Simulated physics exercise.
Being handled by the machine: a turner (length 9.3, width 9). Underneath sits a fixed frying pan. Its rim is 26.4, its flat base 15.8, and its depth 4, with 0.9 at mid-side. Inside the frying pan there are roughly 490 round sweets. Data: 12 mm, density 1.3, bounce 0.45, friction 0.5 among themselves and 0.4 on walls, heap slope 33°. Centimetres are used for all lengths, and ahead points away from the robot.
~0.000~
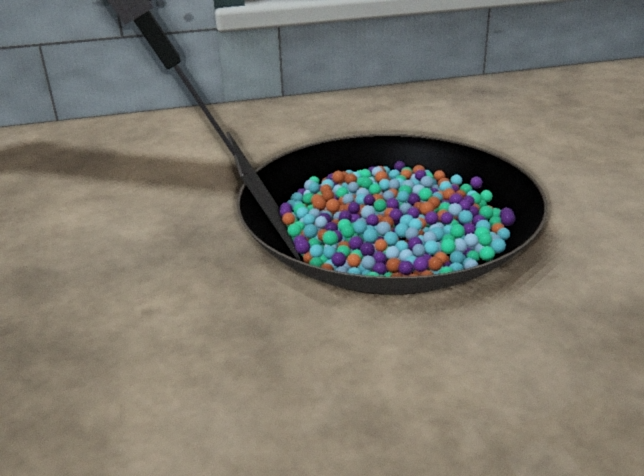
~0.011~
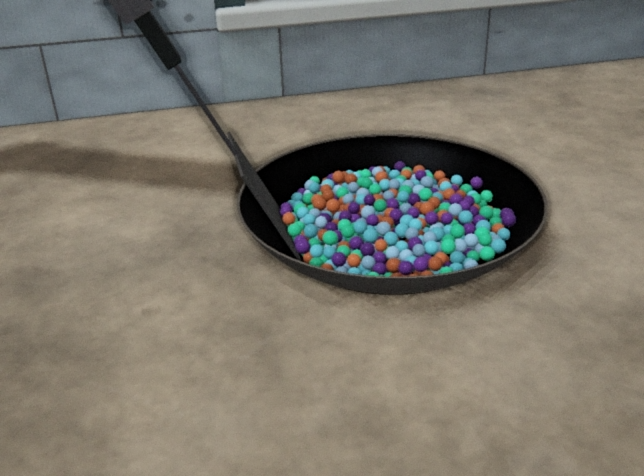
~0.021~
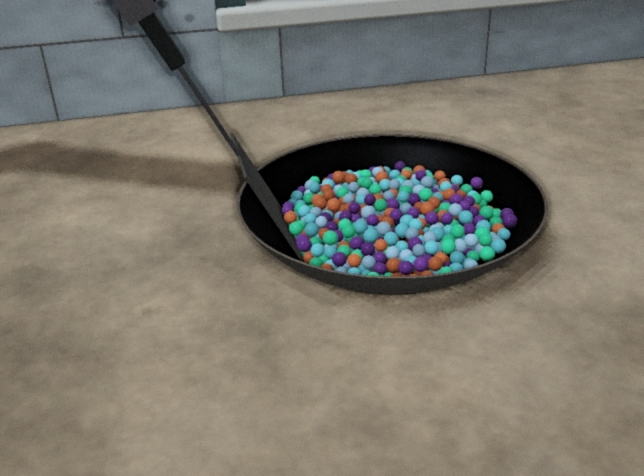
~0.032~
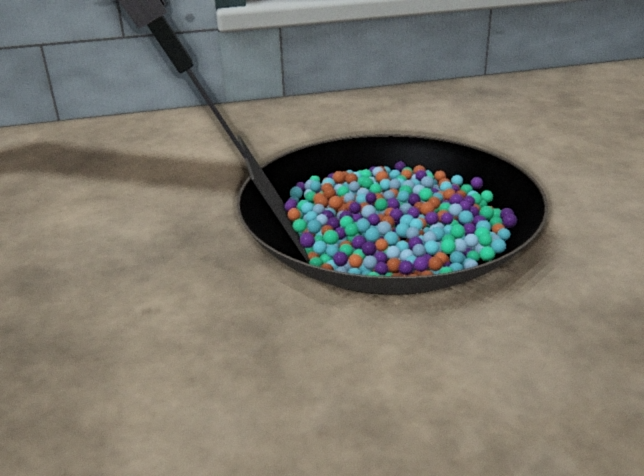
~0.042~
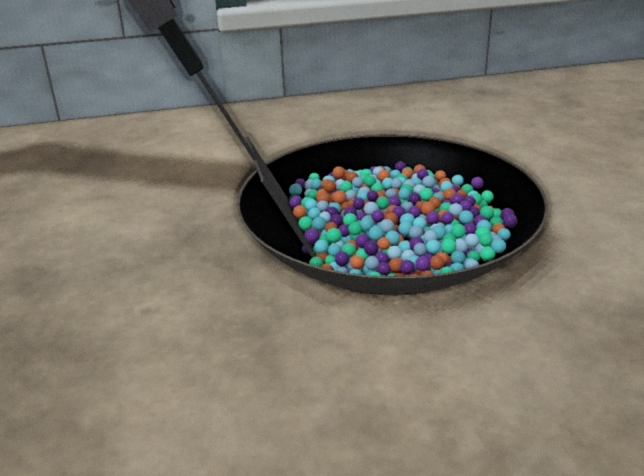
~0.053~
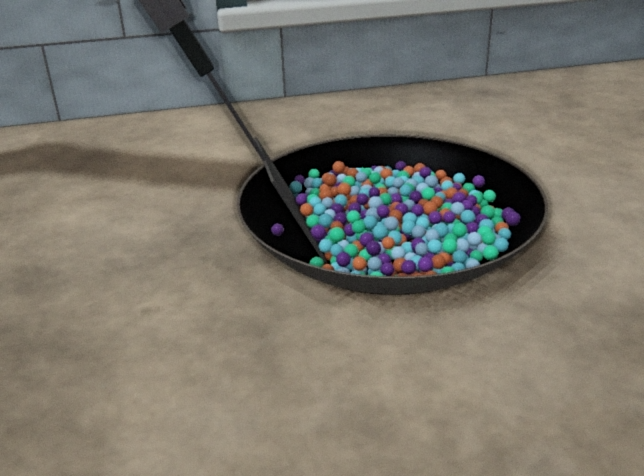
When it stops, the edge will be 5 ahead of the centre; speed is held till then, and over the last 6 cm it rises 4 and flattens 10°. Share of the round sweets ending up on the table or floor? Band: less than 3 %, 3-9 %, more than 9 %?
3-9 %.
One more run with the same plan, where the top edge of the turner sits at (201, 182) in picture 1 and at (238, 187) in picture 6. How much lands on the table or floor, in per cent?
10 per cent.
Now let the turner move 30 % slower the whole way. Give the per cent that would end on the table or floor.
It would be roughly 0 percent.
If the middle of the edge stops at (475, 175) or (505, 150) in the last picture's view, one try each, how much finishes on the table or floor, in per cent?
Try 1: Approx. 20 %; try 2: Approx. 35 %.
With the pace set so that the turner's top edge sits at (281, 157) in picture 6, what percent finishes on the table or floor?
I'd say around 15 per cent.
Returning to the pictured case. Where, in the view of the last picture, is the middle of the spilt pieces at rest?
Around (619, 197).
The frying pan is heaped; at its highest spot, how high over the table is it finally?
Roughly 5.5 centimetres.
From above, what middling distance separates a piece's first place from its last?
The value is roughly 3 cm.
By 0.11 s, sloping 64°, highest piece 15 above the table; 489 in the frying pan, 1 on the blade or in flight.
By 0.17 s, sloping 60°, highest piece 23 above the table; 489 in the frying pan, 1 on the blade or in flight.
By 0.40 s, sloping 54°, highest piece 22 above the table; 467 in the frying pan, 17 on the table or floor, 6 on the blade or in flight.
By 1.45 s, sloping 54°, highest piece 5 above the table; 467 in the frying pan, 23 on the table or floor.
Final count, 467 in the frying pan, 23 on the table or floor. That is 5 % on the table or floor.
